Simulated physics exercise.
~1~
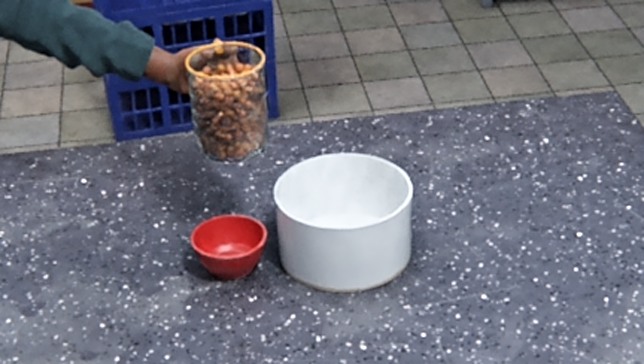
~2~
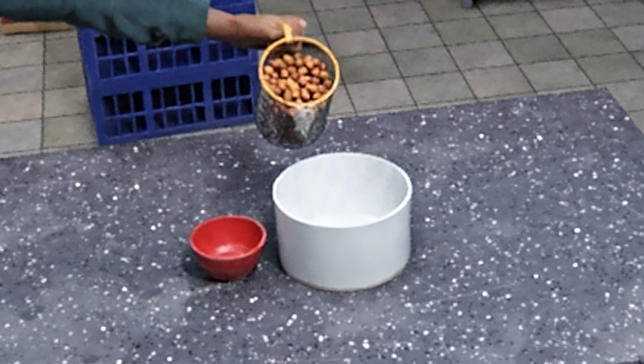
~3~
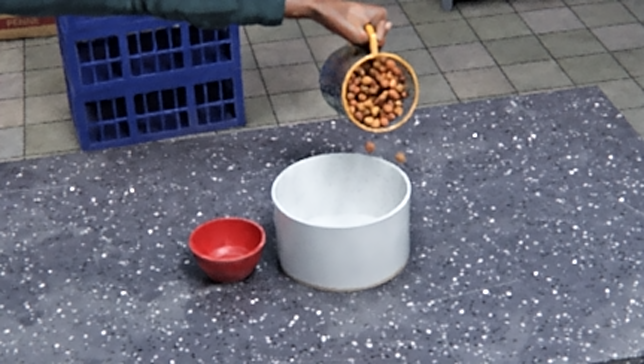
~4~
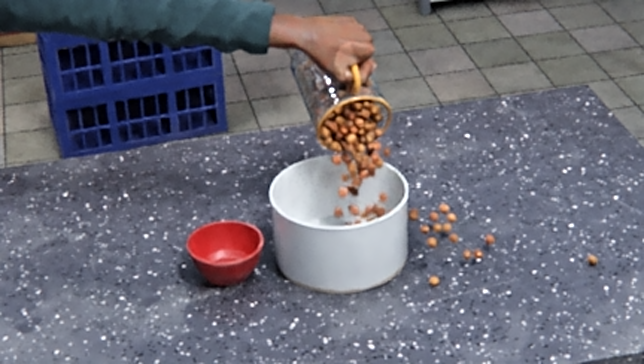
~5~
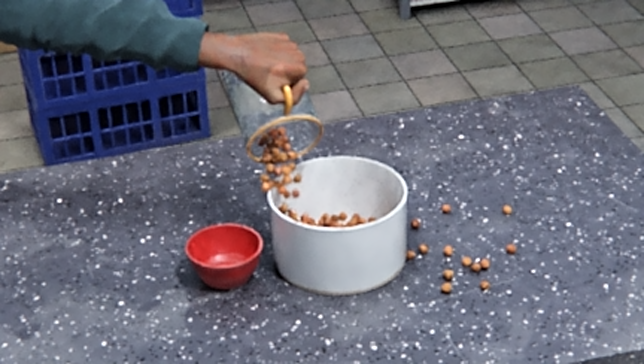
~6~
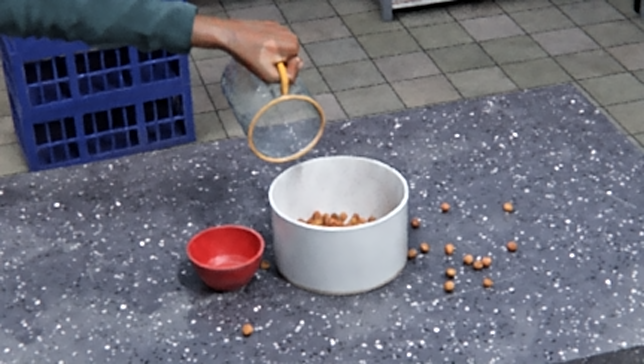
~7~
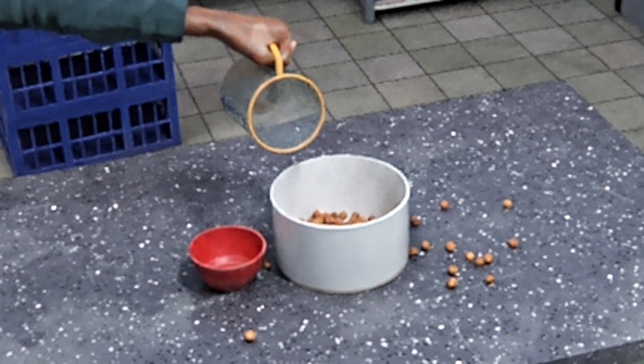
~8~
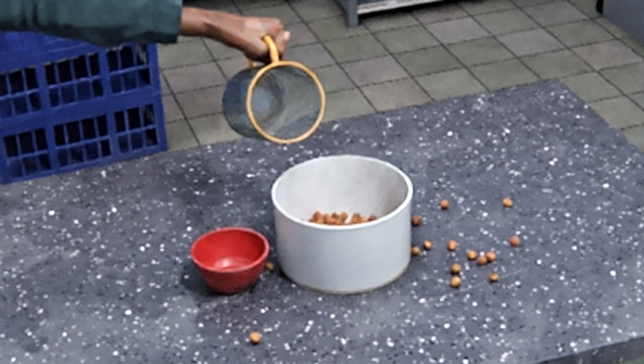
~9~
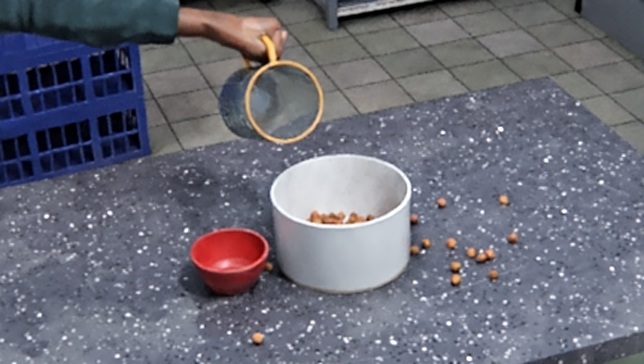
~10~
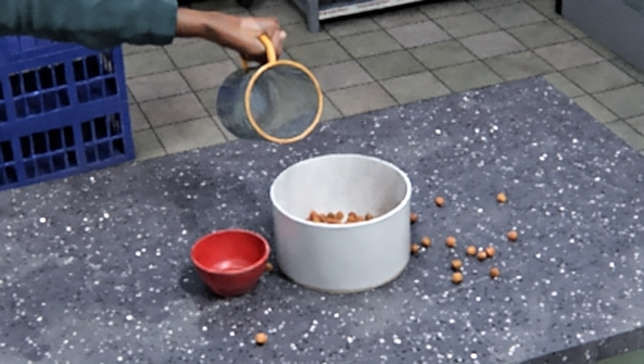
A dark, white-speckled surface stands before a tiled floor, seen from slightly above as the view drifts gently sideways. A white pot sits near the middle with a small red bowl to its left and a blue crate behind. A hand in a dark green sleeve carries a clear, orange-rimmed jug of hazelnuts to the right, tipping it over the pot. Nuts begin to fall, some scattering to the right, as the jug swings back left and empties. The jug then tilts partway back and stays held above, with most nuts in the pot, several strewn outside and the bowl empty.
